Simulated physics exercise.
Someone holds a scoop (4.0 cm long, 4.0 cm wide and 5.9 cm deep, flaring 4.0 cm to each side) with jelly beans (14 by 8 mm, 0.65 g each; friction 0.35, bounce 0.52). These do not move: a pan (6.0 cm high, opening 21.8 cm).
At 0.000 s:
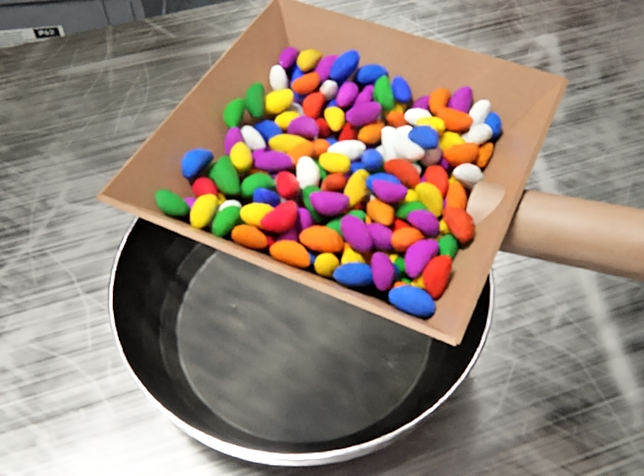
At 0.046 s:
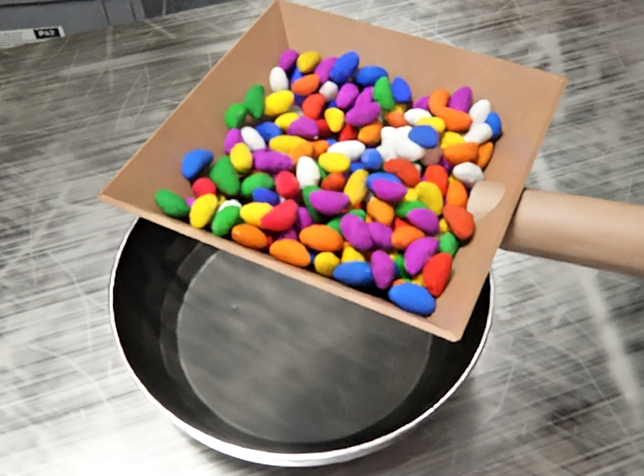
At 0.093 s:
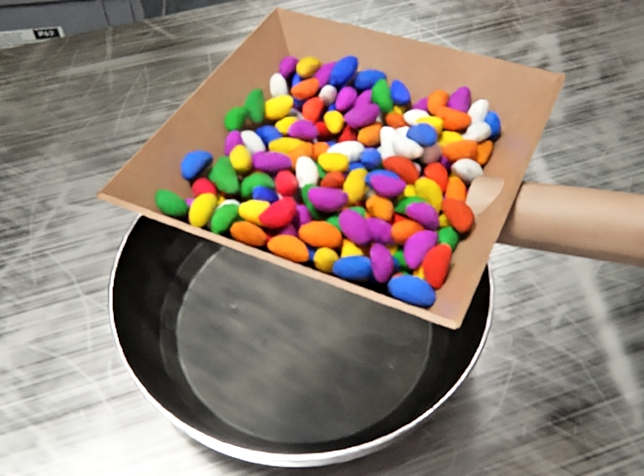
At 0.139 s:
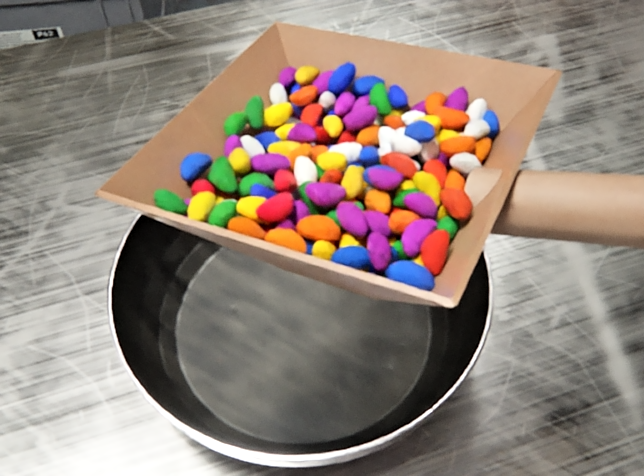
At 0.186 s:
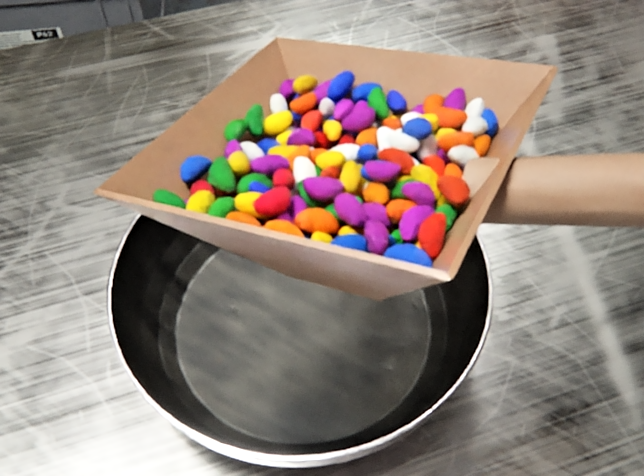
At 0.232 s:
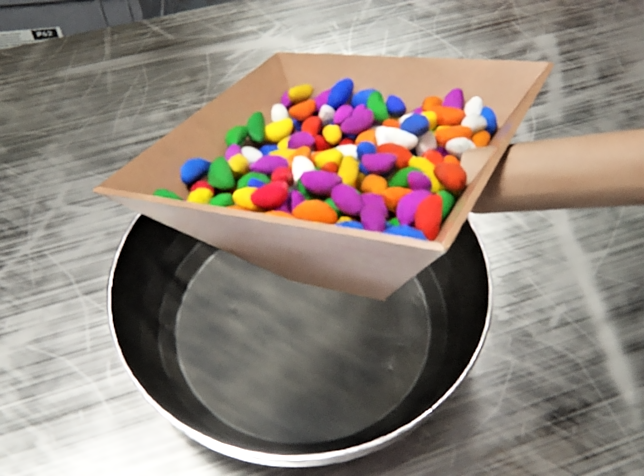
A square scoop of colourful jelly beans tilts backward above an empty black pan.
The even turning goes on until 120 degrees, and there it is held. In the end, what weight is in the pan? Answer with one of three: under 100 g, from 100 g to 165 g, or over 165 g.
Over 165 g.
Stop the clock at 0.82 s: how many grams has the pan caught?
By then it holds close to 80 grams.
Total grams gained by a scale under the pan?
Roughly 190 grams.
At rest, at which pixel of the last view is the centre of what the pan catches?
Somewhere near pixel (293, 283) of the final view.
Then, at 0.55 s, tilt 57 degrees; 0 g in the pan, scoop holds 100 %.
Then, at 0.82 s, tilt 88 degrees; 82 g in the pan, scoop holds 35 %.
Then, at 1.07 s, tilt 117 degrees; 188 g in the pan, scoop holds 0 %.
After 1.30 s, tilt 120 degrees; 188 g in the pan, scoop holds 0 %.
In the end, at 1.6 s, 188 g in the pan, scoop holds 0 %.
